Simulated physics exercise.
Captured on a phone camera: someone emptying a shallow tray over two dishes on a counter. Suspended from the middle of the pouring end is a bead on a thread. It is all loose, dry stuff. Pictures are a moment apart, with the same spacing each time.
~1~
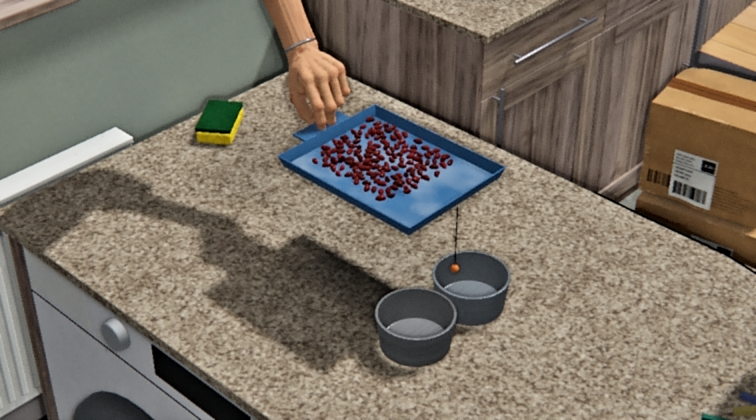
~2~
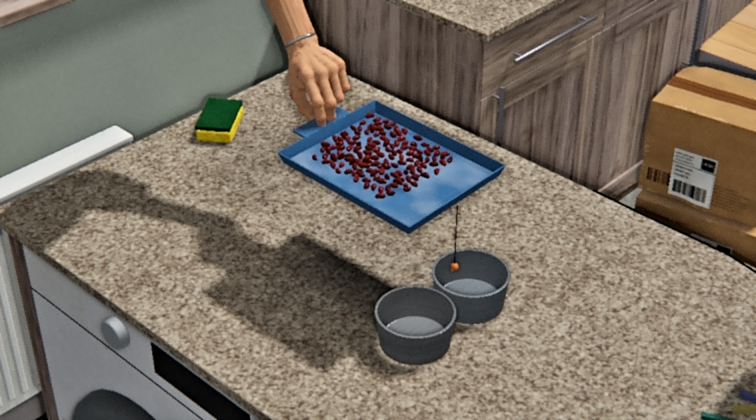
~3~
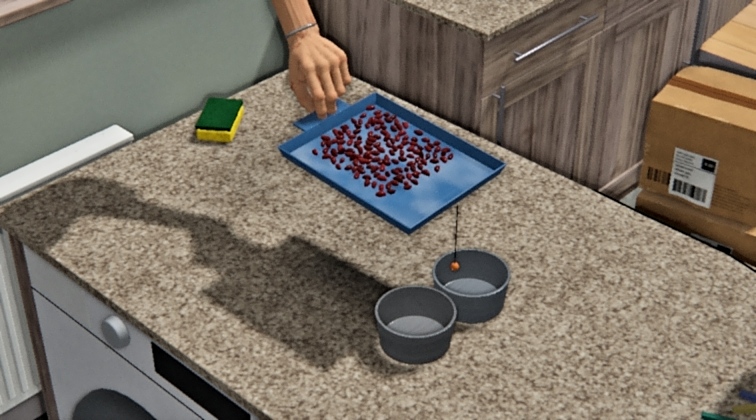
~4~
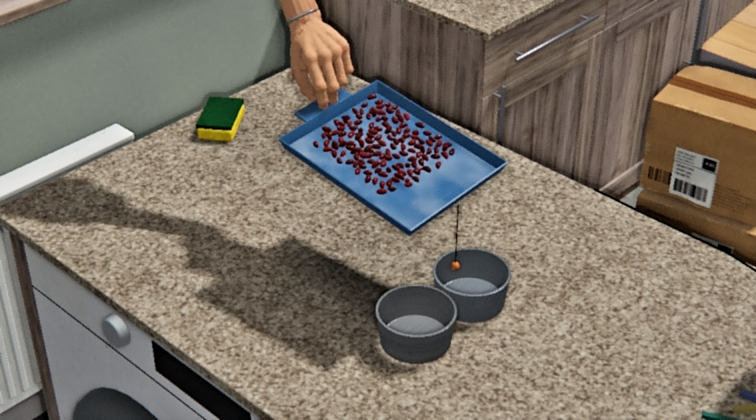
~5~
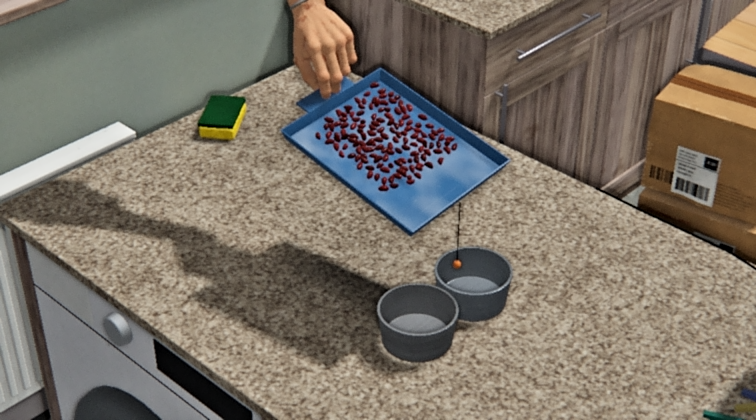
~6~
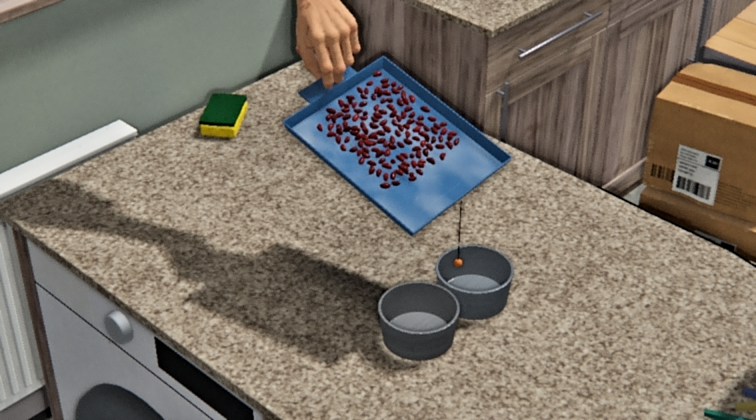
Kitchen counter with a hand gradually raising the handle end of a blue tray of red beans near two grey dishes.
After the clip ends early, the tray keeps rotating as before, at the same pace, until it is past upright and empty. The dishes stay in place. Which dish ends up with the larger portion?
The larger heap is bound to sit in the left dish there.
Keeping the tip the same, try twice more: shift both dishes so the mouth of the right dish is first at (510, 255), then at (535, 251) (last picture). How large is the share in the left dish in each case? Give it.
Trial 1 around 50 percent, trial 2 around 10 percent.
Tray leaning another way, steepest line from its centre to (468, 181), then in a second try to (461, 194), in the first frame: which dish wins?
Try 1: The right-side dish; try 2: The right-side dish.
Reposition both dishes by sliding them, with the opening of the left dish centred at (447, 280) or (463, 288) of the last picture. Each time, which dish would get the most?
First try: The leftmost dish. Second try: The leftmost dish.
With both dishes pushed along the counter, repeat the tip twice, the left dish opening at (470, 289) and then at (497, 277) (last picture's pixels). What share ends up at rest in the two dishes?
The first yields 30 per cent and the second 0 per cent.
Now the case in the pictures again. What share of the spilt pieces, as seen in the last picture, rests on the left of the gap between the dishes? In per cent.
Left fraction: Around 20 per cent.
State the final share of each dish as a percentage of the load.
Left dish about 90 per cent, right dish about 0 per cent.
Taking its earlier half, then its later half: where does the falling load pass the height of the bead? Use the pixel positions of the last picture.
I'd place the first part at (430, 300) and the rest at (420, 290).
Soon after the last picture, tray tipped steeply; most on the tray; a stray few in the left dish; about a quarter in the air.
A little later, tray tipped past a quarter turn; a small part on the tray; about two thirds in the left dish; a stray few in the right dish; a small part outside both; a small part in the air.
Later still, tray tipped past a quarter turn; most in the left dish; a small part in the right dish; a small part outside both.
At rest, tray tipped past a quarter turn; most in the left dish; a small part in the right dish; a small part outside both.
